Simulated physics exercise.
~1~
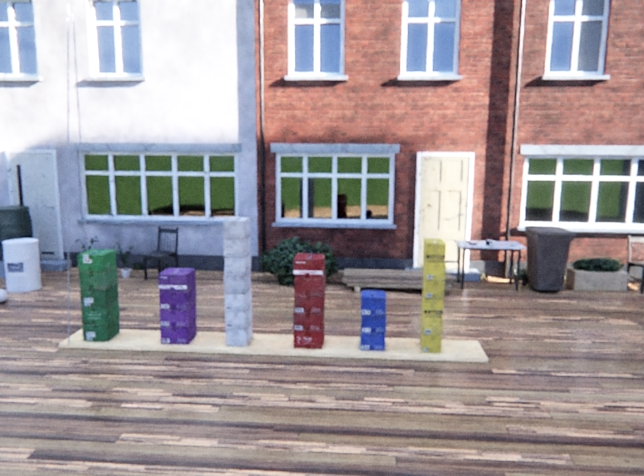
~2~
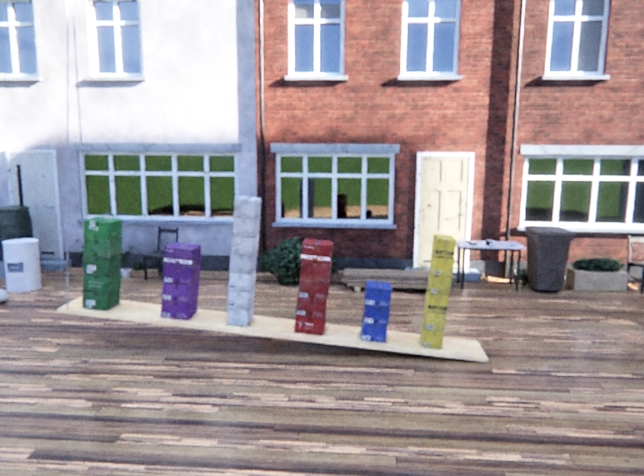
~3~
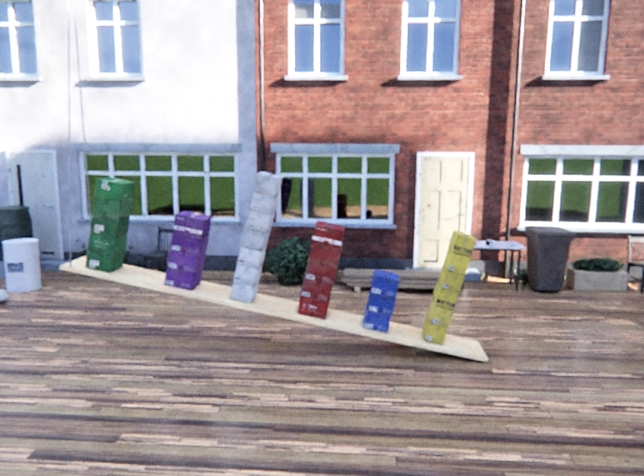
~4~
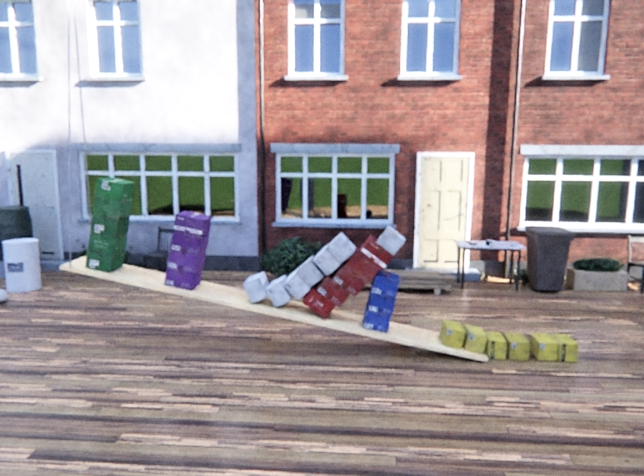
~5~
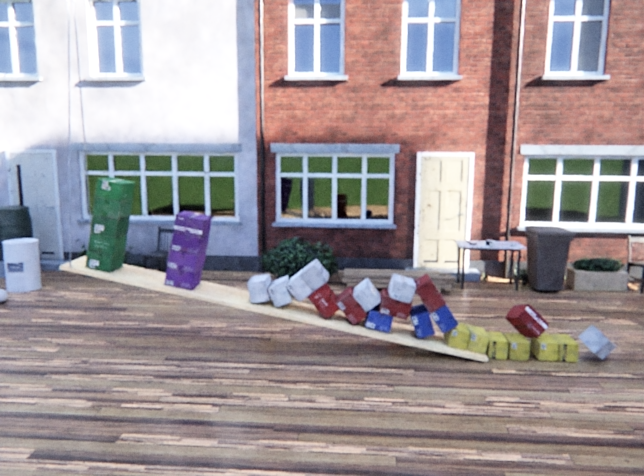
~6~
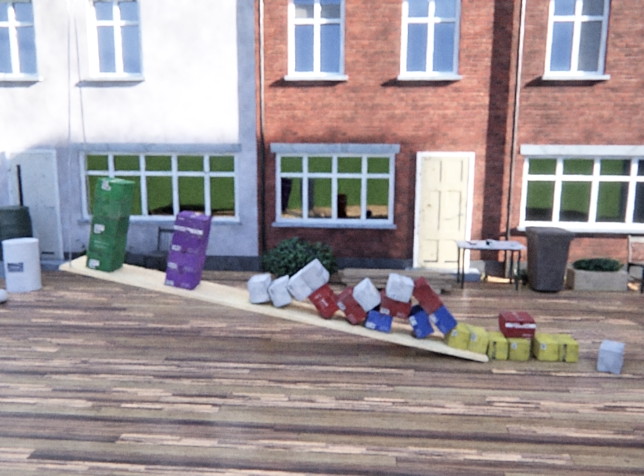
Six columns of taped cartons stand in a row on a pale board across a wooden deck, seen from the front before a white and brick house. From left to right they are green, purple, white, red, blue and yellow. The board tilts slowly down to the right, and the columns lean with it. The yellow column topples right and lies along the deck, while the white one falls against the leaning red one. Both collapse over the blue column, scattering cartons down the board. A red carton settles upside down on the yellow ones, while green and purple remain standing, leaning.
